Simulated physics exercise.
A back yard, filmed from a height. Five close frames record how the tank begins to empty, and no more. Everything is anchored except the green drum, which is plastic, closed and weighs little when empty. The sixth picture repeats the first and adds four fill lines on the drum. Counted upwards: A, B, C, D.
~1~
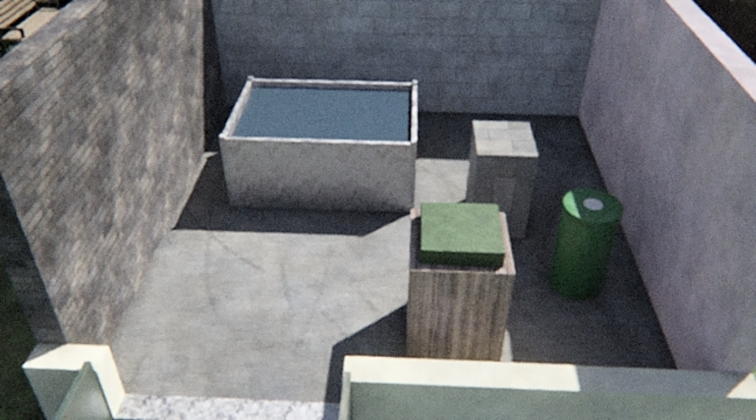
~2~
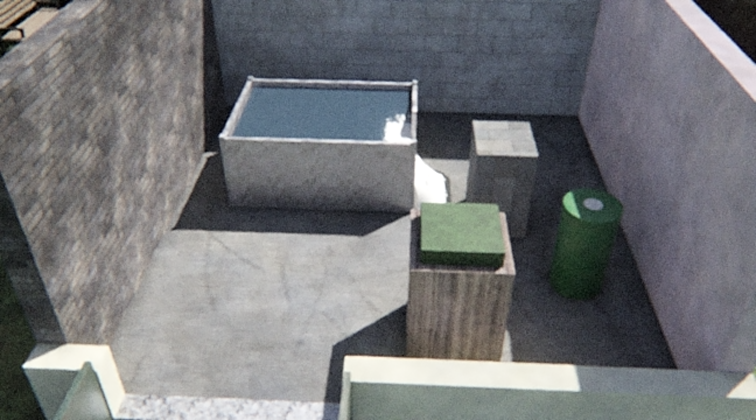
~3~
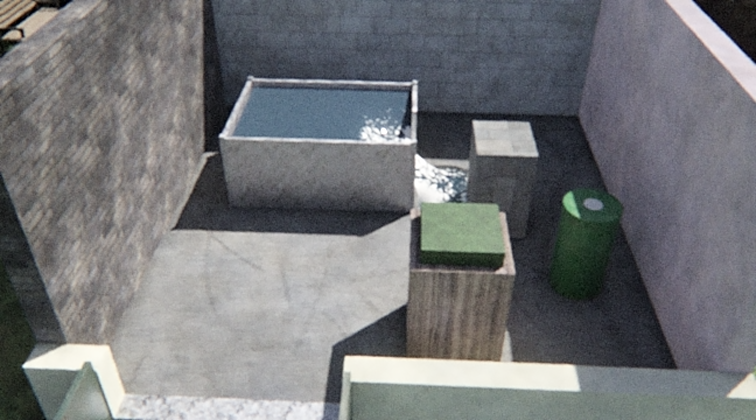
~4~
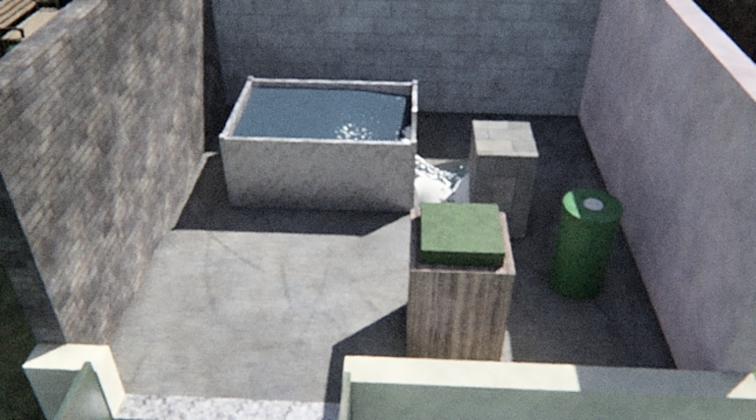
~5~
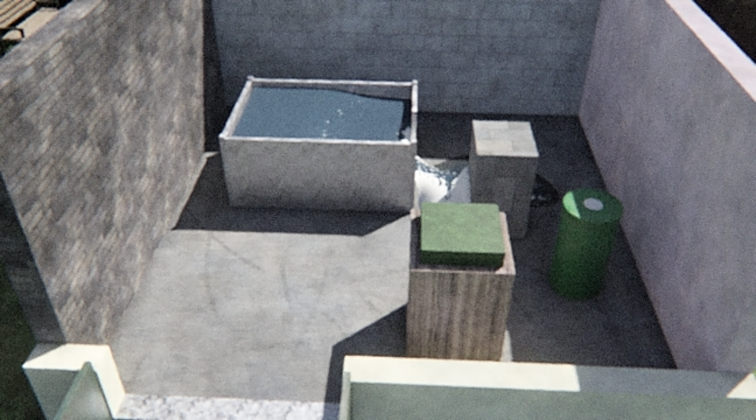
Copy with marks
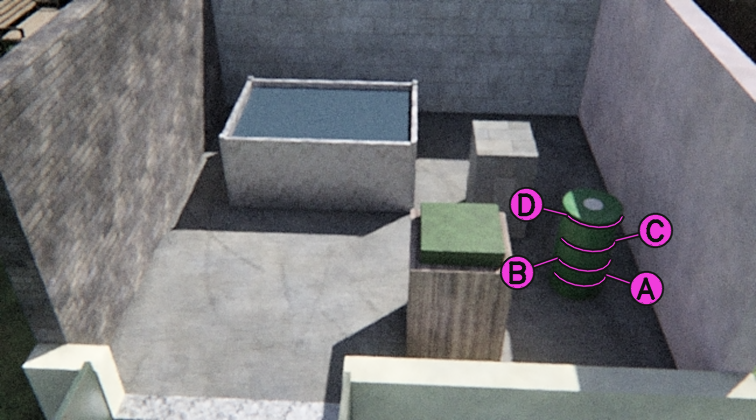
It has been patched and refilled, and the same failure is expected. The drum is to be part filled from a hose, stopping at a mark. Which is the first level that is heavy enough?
That is level A.
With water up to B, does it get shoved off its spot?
No, that is safe.
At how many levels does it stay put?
All of the four.
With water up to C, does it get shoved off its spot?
No, that is safe.
On the marked copy, A at (583, 286); B at (587, 271); C at (592, 251); D at (598, 227); from the bottom up A, B, C, D.
With A, it does not move.
With B, it does not move.
With C, it does not move.
With D, it does not move.
